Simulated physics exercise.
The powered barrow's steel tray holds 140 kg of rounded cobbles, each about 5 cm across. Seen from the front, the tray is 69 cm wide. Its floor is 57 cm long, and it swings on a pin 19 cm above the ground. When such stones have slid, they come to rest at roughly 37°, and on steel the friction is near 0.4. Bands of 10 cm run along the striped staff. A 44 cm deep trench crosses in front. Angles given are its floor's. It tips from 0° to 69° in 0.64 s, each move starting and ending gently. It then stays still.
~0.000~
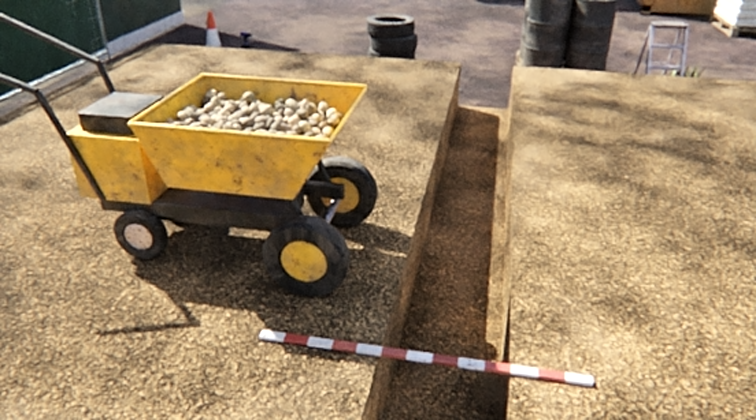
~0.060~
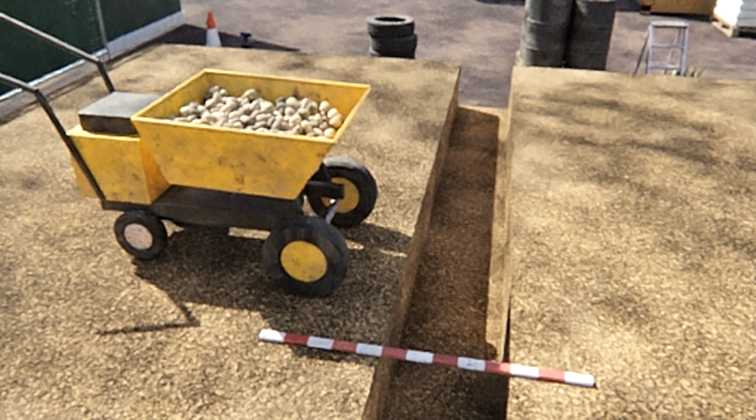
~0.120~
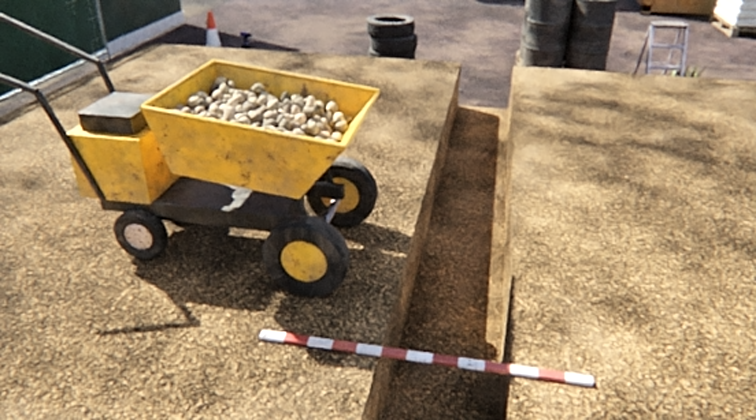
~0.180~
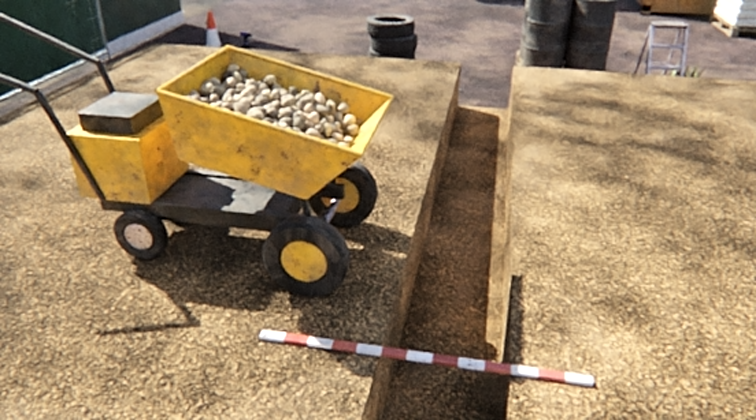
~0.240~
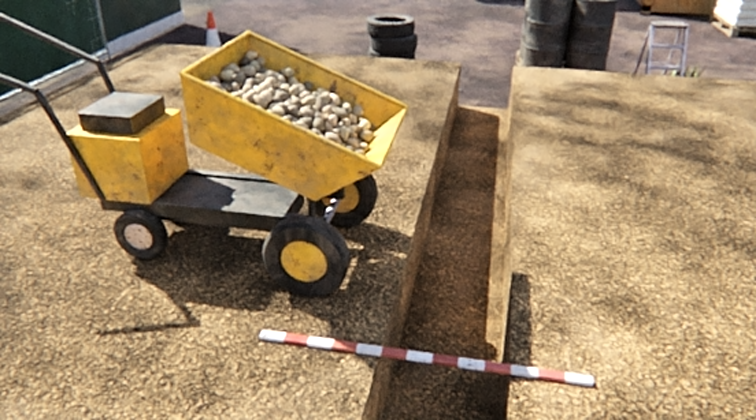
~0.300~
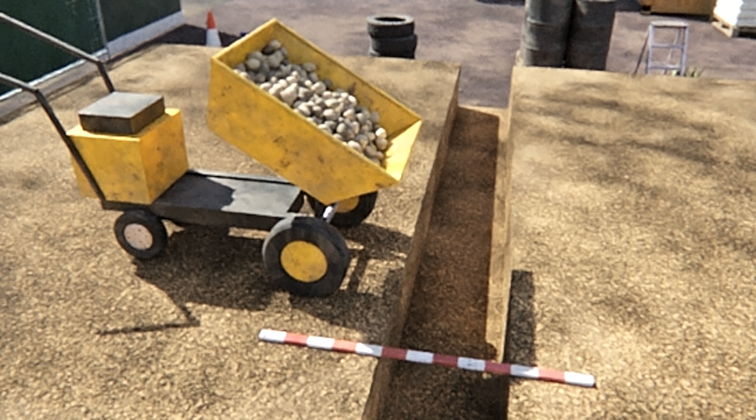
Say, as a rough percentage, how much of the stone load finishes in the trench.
Roughly 60 out of 100.
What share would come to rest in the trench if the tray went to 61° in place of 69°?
It comes out at about 40 percent.
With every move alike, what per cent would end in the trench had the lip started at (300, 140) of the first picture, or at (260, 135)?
Roughly 80 in a hundred from the first, 95 in a hundred from the second.
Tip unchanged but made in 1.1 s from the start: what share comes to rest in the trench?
In that case, around 75%.
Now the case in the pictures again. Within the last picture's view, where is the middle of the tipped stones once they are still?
In the last view, about (489, 328).
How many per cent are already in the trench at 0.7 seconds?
Some 20 per cent of the load by that point.
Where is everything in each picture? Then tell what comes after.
In the first frame, the tray is at 0°, its lip at (329, 142); the top of the load is at (295, 112).
The second frame shows lip at (334, 143), floor tilted 2°, highest stones at (273, 110); the stones move at 0.4 m/s on average.
The third frame shows lip at (345, 147), floor tilted 6°, highest stones at (225, 95); the stones move at 0.9 m/s on average.
In the fourth frame, the tray is at 13°, its lip at (362, 155); the top of the load is at (225, 81); the stones move at 1.2 m/s on average.
The fifth frame shows lip at (380, 167), floor tilted 22°, highest stones at (244, 69); the stones move at 1.4 m/s on average.
The sixth frame shows lip at (399, 183), floor tilted 31°, highest stones at (267, 58); the stones move at 1.6 m/s on average.
After 0.5 s the floor is at 58°; 100 % in the tray; the foremost stones are at (421, 194).
After 0.7 s the floor is at 69°; 77 % in the tray, 21 % in the trench, 2 % past the trench; the foremost stones are at (525, 276).
After 1.1 s the floor is at 69°; 28 % in the tray, 37 % in the trench, 36 % past the trench; the foremost stones are at (692, 278).
After 3.0 s the floor is at 69°; 3 % in the tray, 60 % in the trench, 36 % past the trench; the foremost stones are past the picture's edge.
